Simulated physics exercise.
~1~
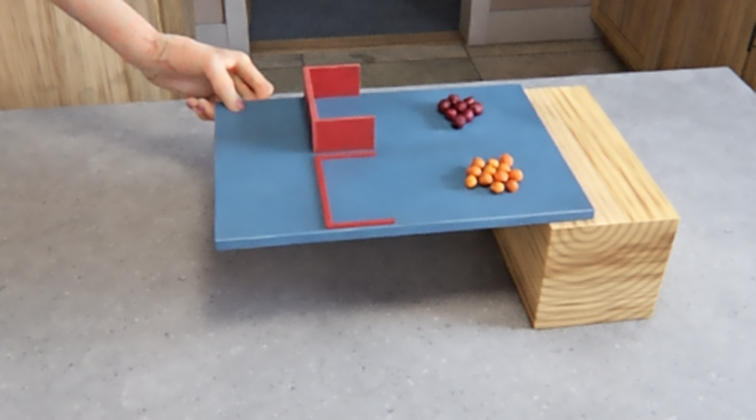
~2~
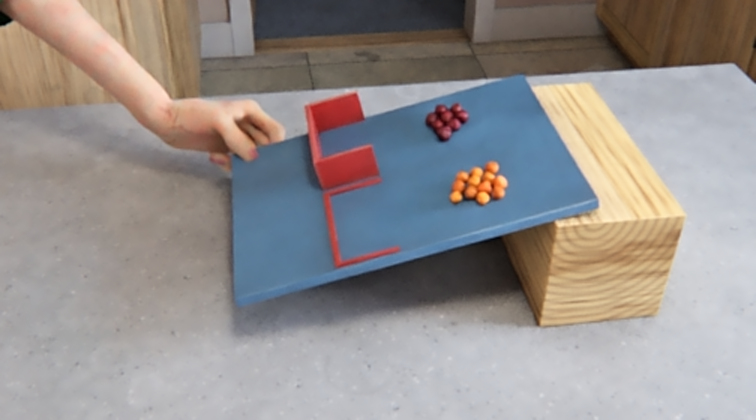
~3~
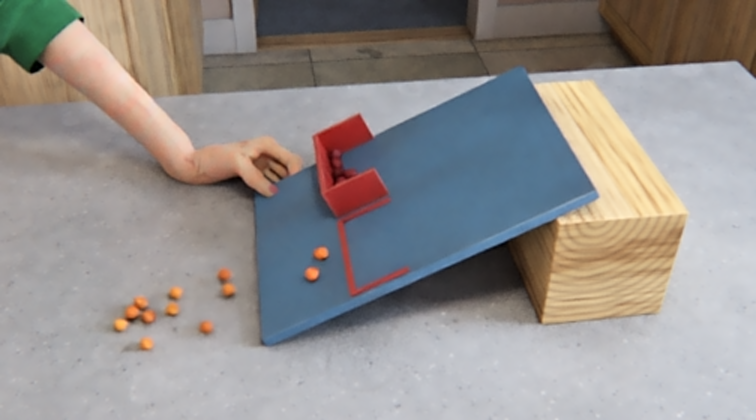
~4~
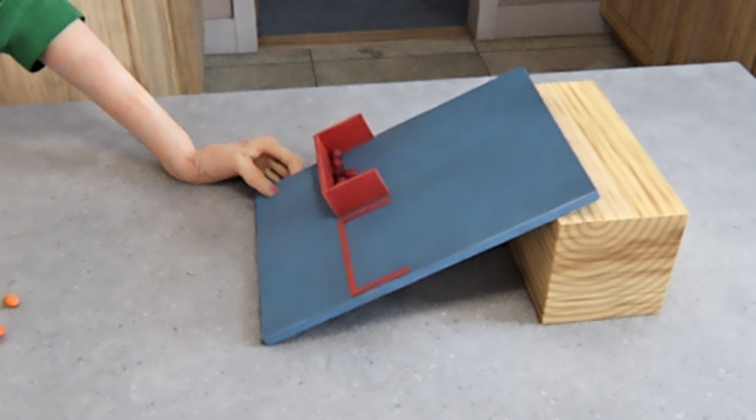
At first, a hand holds the left end of a level blue board whose right side rests on a wooden block, with a cluster of orange balls in front and dark red ones behind. The hand lowers its end, and both clusters begin sliding down to the left. As the board tilts further, the dark red balls gather inside the tall red barrier, while the orange ones pass over the low red strip and scatter onto the grey counter. Finally, the board rests sloped, the dark red balls stay held, and the last visible orange ones lie at the far left.
